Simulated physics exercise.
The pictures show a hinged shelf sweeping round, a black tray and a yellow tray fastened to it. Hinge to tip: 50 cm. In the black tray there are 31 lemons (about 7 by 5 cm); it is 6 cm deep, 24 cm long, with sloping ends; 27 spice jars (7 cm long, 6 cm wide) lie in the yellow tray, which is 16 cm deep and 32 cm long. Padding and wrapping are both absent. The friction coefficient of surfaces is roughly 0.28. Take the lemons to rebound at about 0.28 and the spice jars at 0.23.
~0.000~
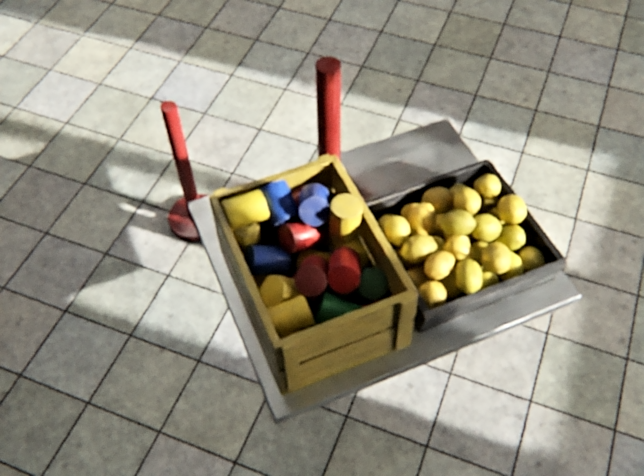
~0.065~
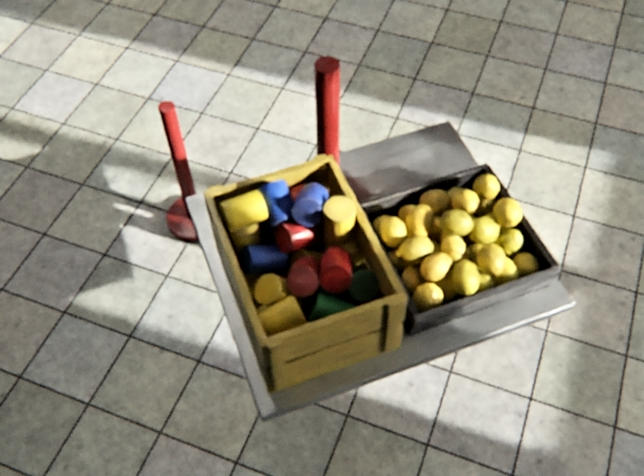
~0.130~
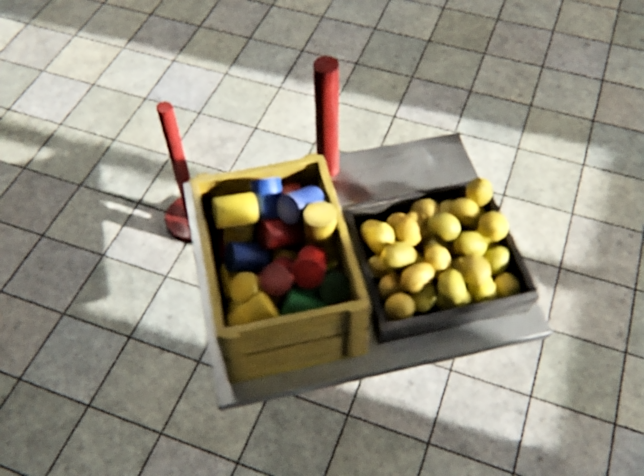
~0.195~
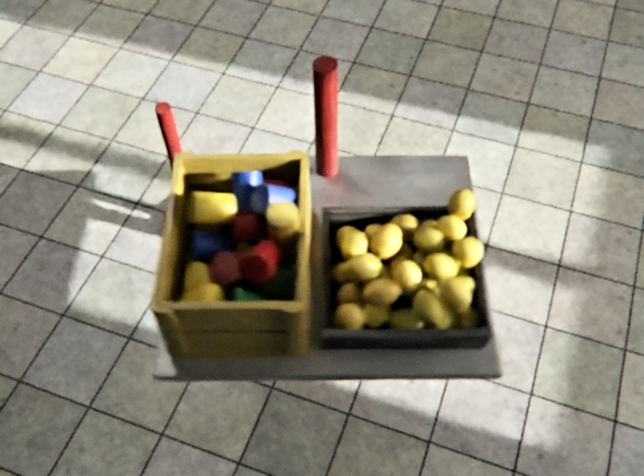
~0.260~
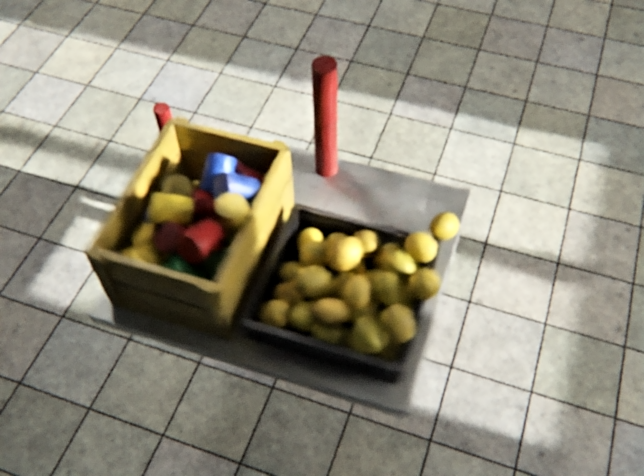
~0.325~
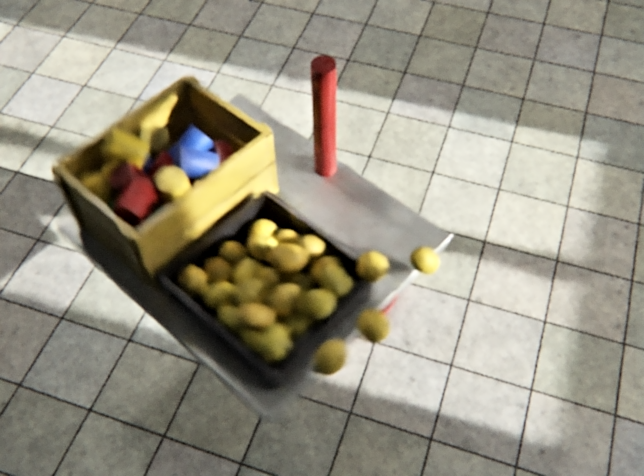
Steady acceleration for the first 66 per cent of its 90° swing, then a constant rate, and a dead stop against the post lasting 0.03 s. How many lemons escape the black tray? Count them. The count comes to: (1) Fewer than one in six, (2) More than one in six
The answer is 2.
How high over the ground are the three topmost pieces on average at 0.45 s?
About 68 cm up.
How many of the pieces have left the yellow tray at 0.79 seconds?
Yellow tray - close to 4.
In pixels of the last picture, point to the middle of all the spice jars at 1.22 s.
Pixel (180, 136), give or take.
After 0.37 s, it reaches the stop.
After 0.45 s, black tray 23 in, 8 out and yellow tray 26 in, 1 out.
After 0.57 s, black tray 22 in, 9 out and yellow tray 24 in, 3 out.
After 0.79 s, black tray 20 in, 11 out and yellow tray 23 in, 4 out.
When it is over (at 1.22 s), black tray 20 in, 11 out and yellow tray 23 in, 4 out. Asked share, 11 of 31, 35 per cent.
